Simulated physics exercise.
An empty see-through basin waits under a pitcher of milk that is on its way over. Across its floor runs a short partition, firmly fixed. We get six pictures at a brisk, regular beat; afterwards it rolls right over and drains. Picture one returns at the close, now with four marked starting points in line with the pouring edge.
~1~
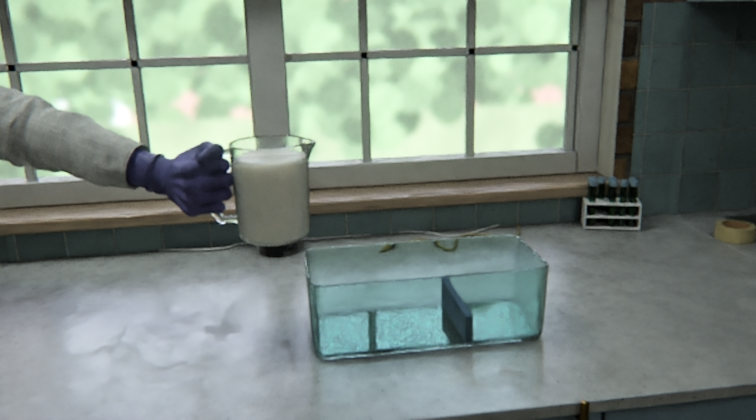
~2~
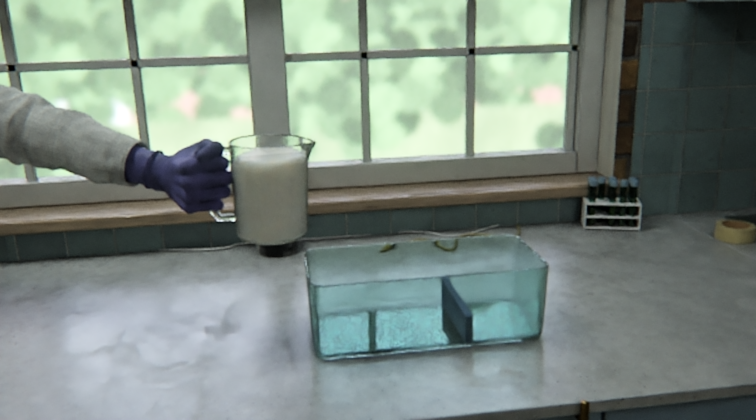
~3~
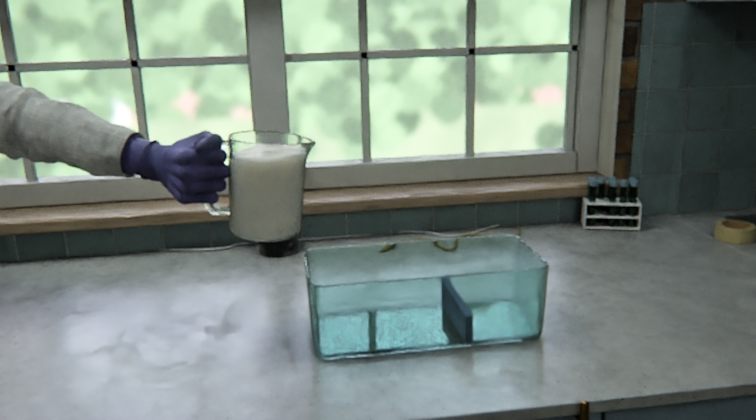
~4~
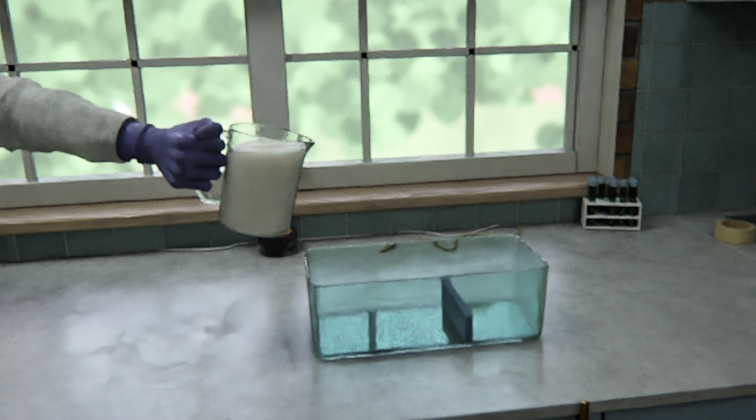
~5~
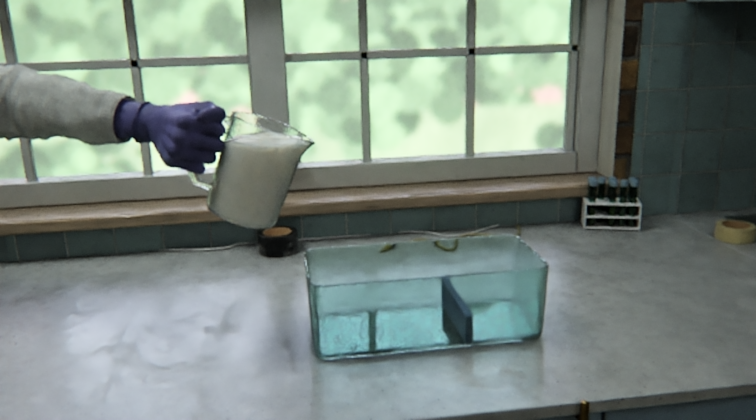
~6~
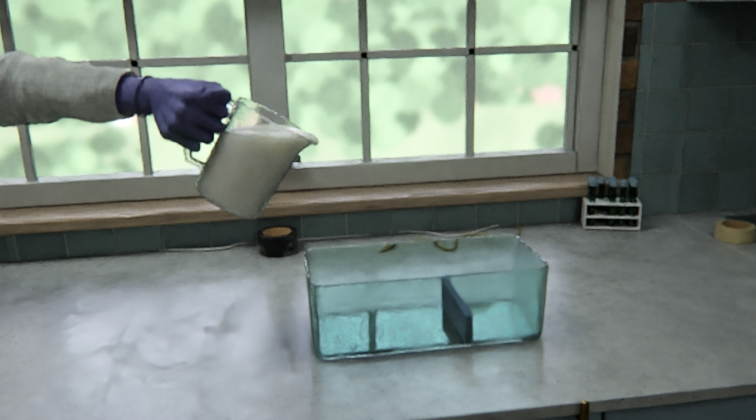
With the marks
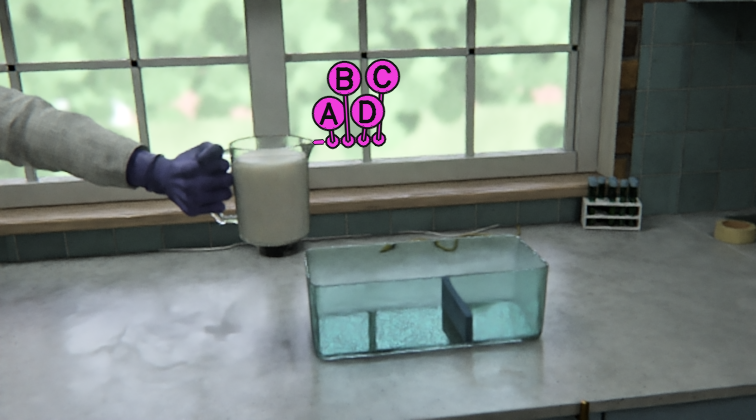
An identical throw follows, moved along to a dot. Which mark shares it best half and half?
Take D.
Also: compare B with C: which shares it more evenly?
C.
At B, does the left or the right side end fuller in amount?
The left one.
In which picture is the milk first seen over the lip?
In picture 6.
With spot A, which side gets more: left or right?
More ends on the left.
On the marked copy, A at (332, 141); B at (348, 140); C at (378, 139); D at (363, 139).
If A is chosen, about 87 % ends left of the wall and 6 % right of it; 7 % is lost outside.
If B is chosen, about 83 % ends left of the wall and 12 % right of it; 5 % is lost outside.
If C is chosen, about 23 % ends left of the wall and 74 % right of it; 3 % is lost outside.
If D is chosen, about 54 % ends left of the wall and 42 % right of it; 4 % is lost outside.
